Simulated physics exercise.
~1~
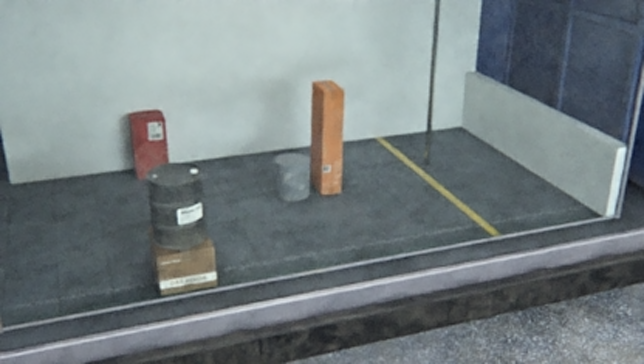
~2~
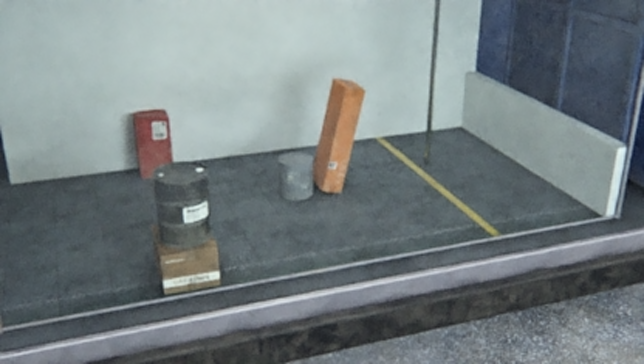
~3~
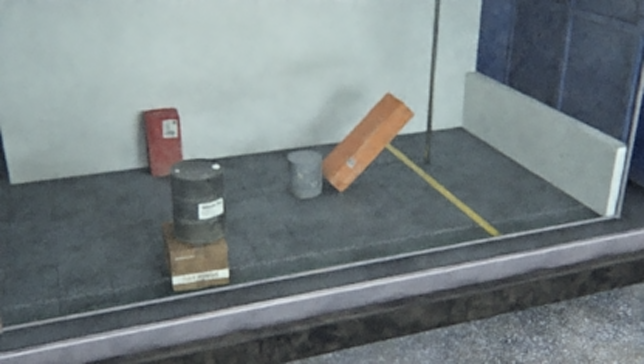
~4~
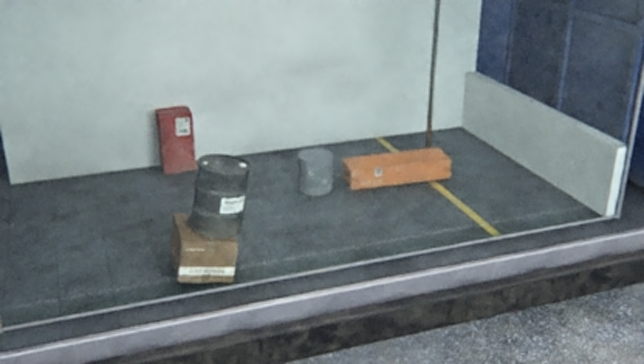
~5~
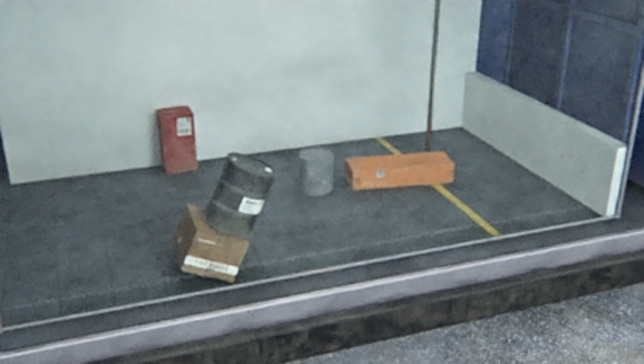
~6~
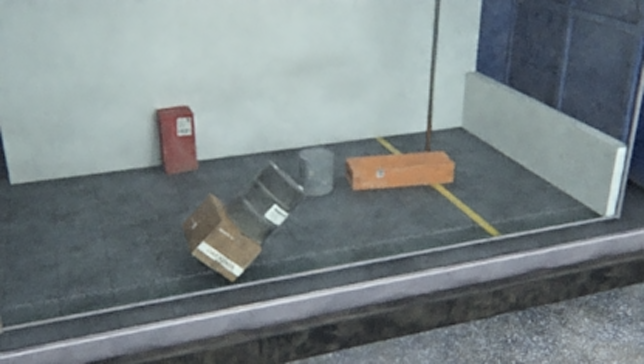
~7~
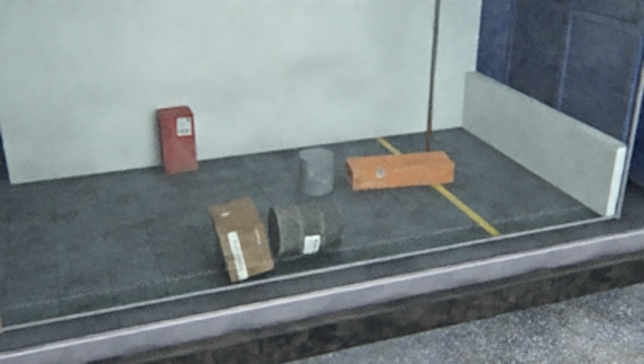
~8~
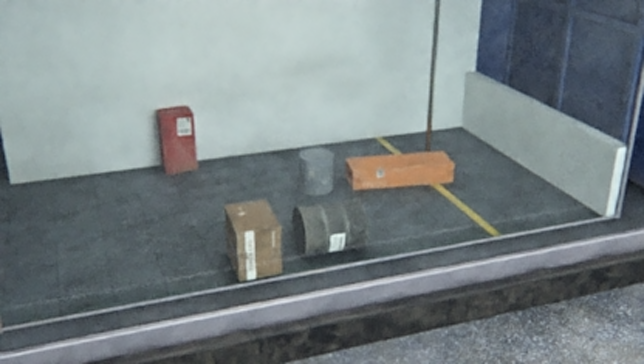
A black drum stands on a brown carton at the front left of a grey-floored bay with pale walls, seen from above through its open side. A red pack stands by the back wall, and a grey bucket and an orange tall box stand left of a yellow line. Everything slides slightly right as the orange box tips over and lands on its side across the line, its middle short of it. The drum then leans and topples off the carton, which rolls over rightward onto its side. The drum ends lying beside the carton, with the bucket and red pack upright.
